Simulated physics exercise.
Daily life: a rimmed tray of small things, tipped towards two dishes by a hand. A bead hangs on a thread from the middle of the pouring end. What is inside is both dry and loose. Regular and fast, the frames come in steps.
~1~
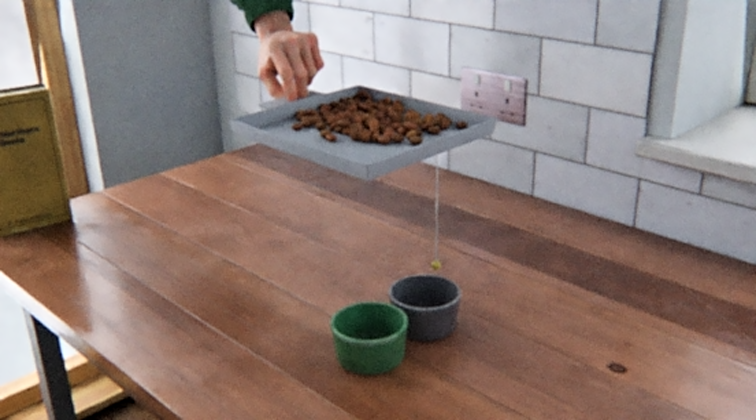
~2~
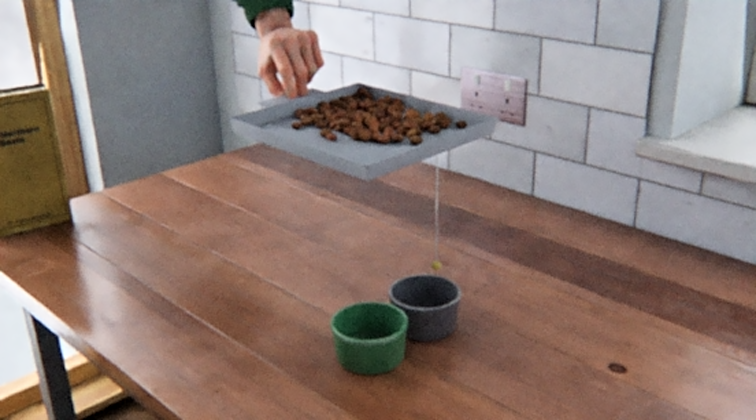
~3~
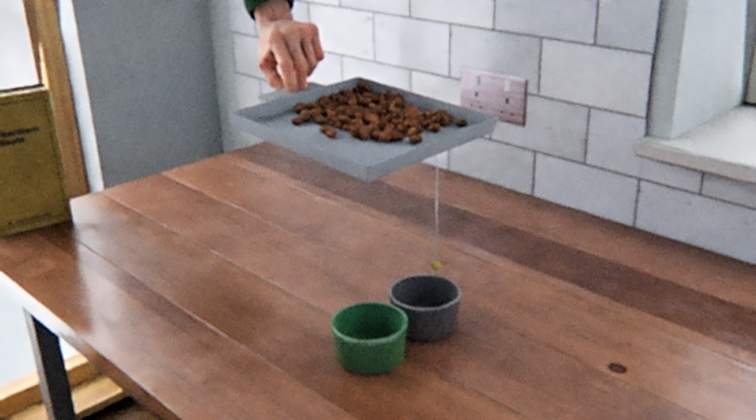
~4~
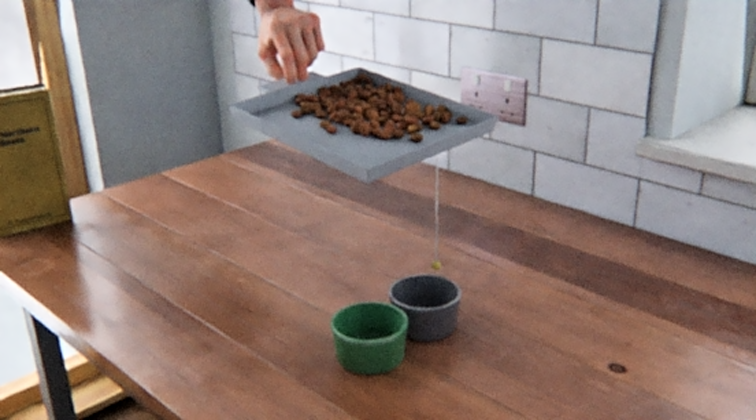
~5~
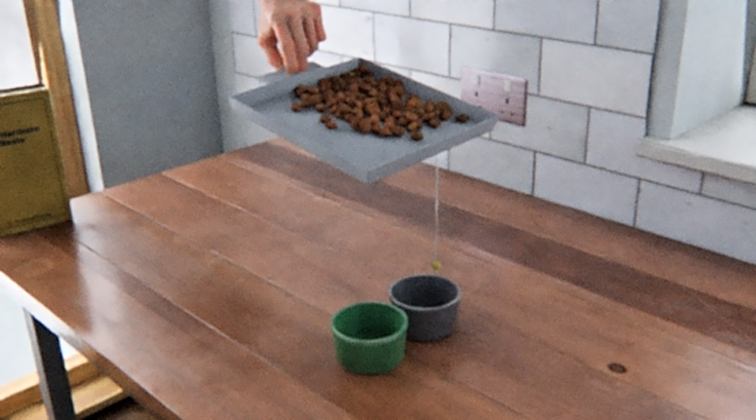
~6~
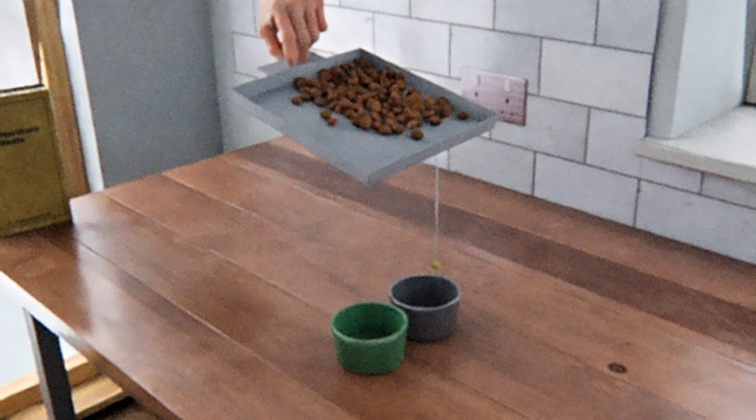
Hand slowly raising the back of a grey tray of brown kibble above green and grey dishes on a wooden table.
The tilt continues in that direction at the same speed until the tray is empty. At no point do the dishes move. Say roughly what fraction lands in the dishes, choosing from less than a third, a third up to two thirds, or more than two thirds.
Landed: A third through two thirds.
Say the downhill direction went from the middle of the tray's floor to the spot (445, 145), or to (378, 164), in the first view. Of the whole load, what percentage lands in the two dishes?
Lab note: Try 1 = 0 %, try 2 = 70 %.
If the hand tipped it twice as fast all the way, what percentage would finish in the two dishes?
I'd expect close to 30 per cent.
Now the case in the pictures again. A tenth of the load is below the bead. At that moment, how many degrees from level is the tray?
The angle is around 65°.
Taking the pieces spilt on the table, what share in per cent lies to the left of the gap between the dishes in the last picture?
About 0 %.
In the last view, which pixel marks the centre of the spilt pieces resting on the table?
Estimate: About (484, 353).
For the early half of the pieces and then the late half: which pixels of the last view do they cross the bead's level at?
At (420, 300) for the first part, then at (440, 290) for the others.
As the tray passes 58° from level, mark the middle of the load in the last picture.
In the last view the centre sits at roughly (418, 141).
Shortly afterwards, tray tipped steeply; all but a few on the tray; only a few in the right dish; a little in the air.
Next, tray tipped right over; near a third on the tray; a little in the left dish; a little in the right dish; near a quarter outside both; a little in the air.
Some moments later, tray tipped past a quarter turn; near a quarter in the left dish; near a quarter in the right dish; near half outside both.
In the end, tray tipped past a quarter turn; near a quarter in the left dish; near a quarter in the right dish; near half outside both.
